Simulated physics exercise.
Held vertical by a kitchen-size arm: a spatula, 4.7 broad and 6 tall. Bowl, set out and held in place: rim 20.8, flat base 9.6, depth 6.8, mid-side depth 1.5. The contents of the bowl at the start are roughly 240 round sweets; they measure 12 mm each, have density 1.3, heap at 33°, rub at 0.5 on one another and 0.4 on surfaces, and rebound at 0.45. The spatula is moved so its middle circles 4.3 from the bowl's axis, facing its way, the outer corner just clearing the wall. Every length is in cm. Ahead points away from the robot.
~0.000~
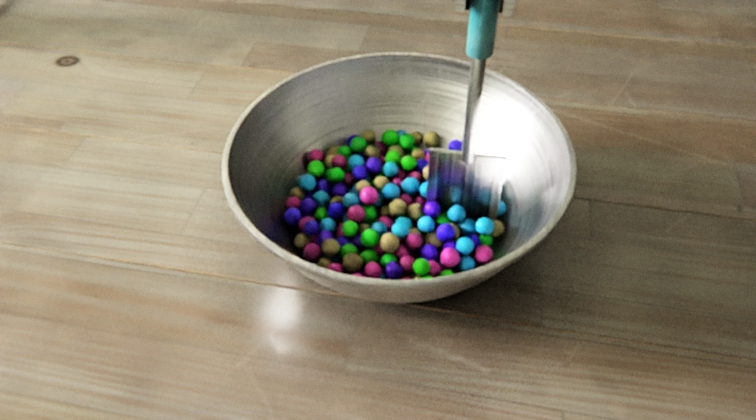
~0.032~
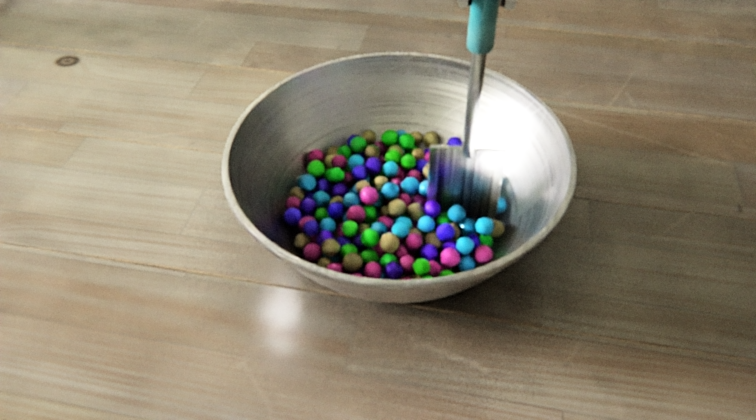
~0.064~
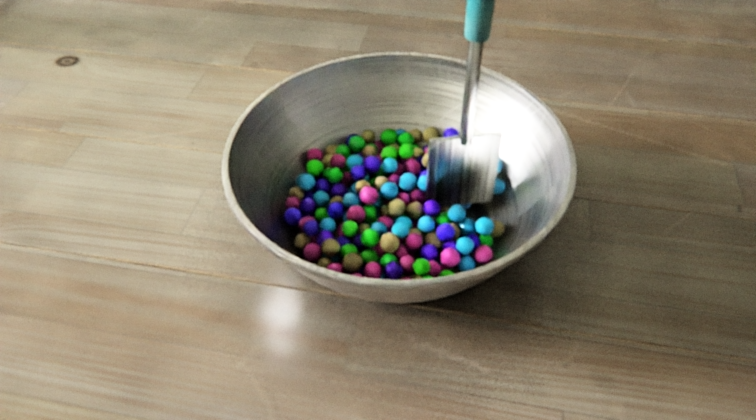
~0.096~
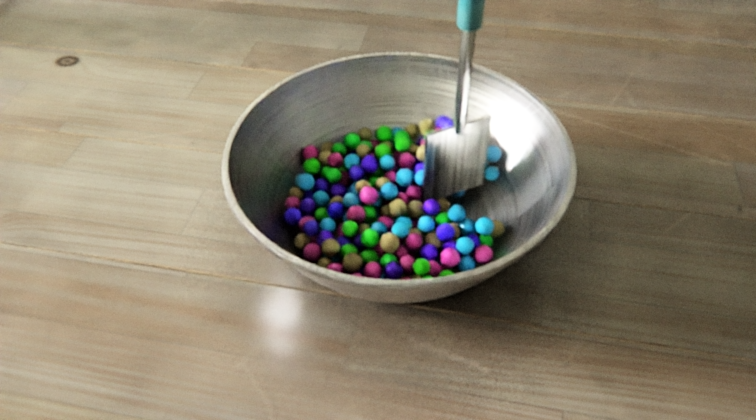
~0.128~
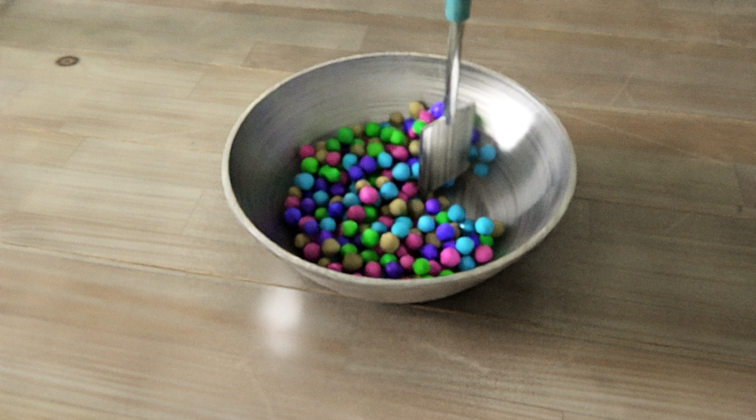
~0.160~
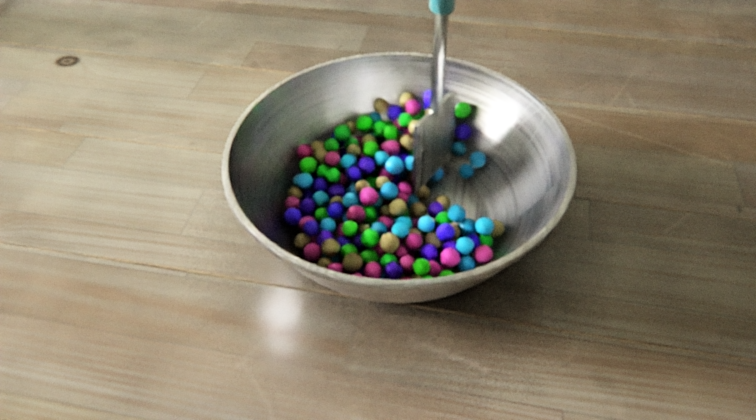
A metal spatula sweeps along a bowl's right wall toward the back, pushing colourful balls.
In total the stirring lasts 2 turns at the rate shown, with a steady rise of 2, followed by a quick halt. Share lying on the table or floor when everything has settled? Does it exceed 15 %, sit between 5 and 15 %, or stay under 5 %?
It stays under 5 %.
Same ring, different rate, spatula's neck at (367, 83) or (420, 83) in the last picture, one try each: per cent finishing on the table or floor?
So, roughly 10 percent the first time and 0 percent the second.
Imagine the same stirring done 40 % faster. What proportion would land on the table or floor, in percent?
Estimated share: Near 0 %.
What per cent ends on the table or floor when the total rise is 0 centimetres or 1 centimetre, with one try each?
0 and 0 %.
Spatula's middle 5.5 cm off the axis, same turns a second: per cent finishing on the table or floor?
Then some 0 percent.
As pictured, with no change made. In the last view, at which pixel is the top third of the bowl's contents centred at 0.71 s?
The top third is centred near (487, 215) in the last picture.
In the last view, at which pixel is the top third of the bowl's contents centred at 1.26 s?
Close to pixel (349, 209).
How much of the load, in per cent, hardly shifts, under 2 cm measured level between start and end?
Roughly 5 per cent.
After 0.71 s, 324° round, highest piece 6 above the table; 243 in the bowl.
After 1.26 s, 222° round, highest piece 6 above the table; 243 in the bowl.
After 1.74 s, 0° round, highest piece 5 above the table; 243 in the bowl.
After 2.44 s, 0° round, highest piece 5 above the table; 243 in the bowl.
In the end, 243 in the bowl. That is 0 % on the table or floor.
